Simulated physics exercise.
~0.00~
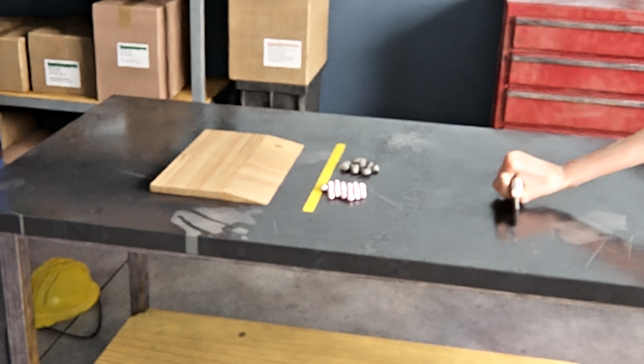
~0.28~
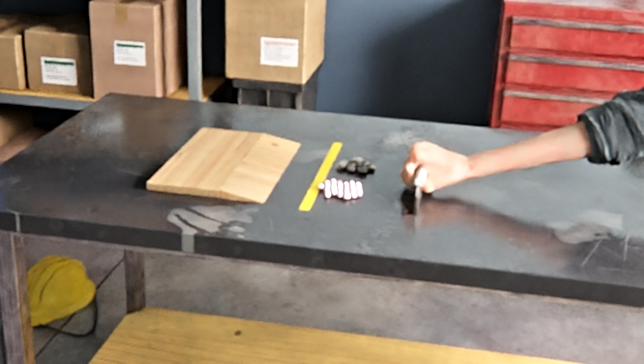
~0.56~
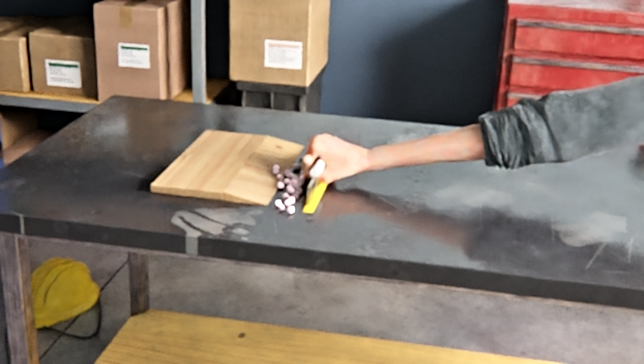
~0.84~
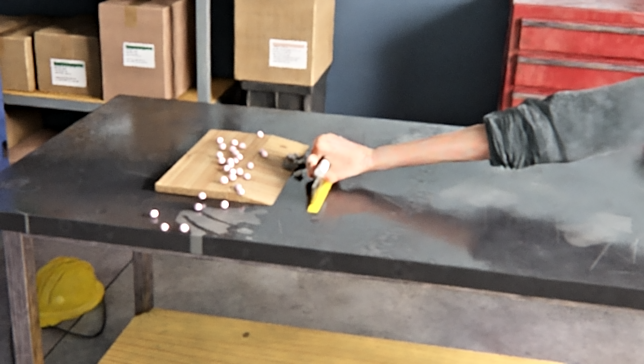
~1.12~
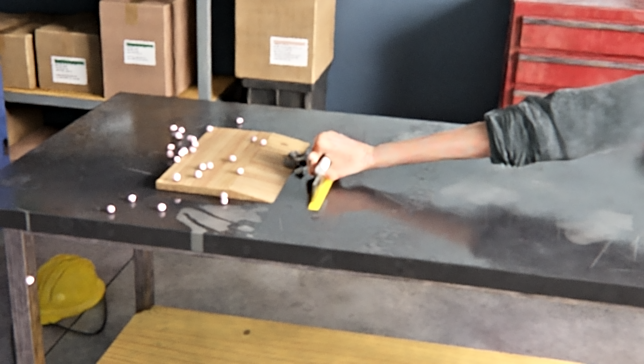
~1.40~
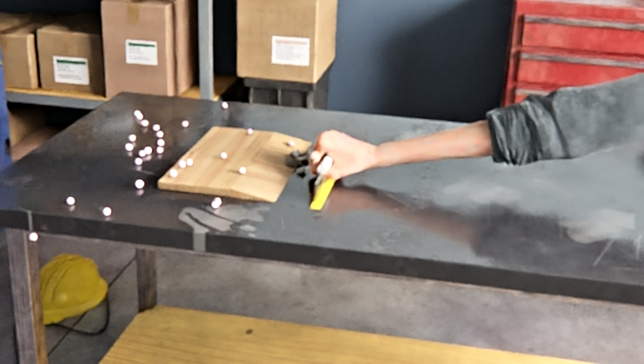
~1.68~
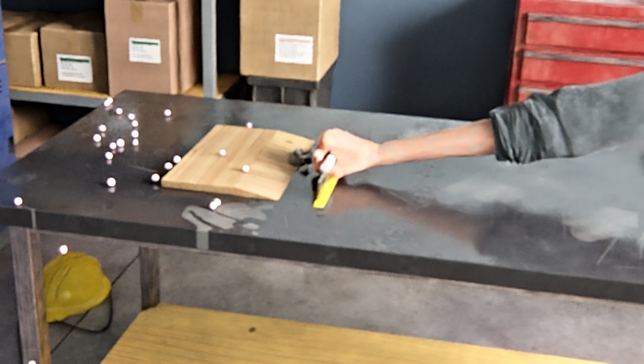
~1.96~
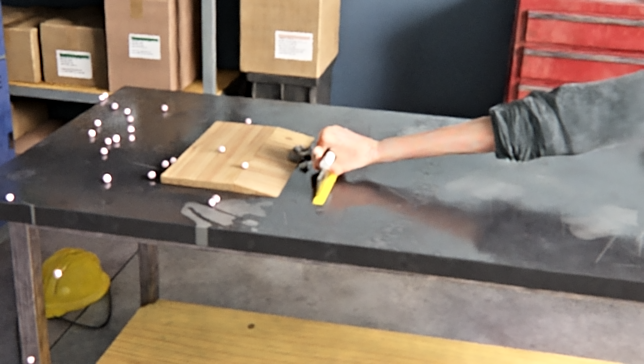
On a dark workbench, a hand sweeps small bits left, scattering pale ones past a wooden slab.
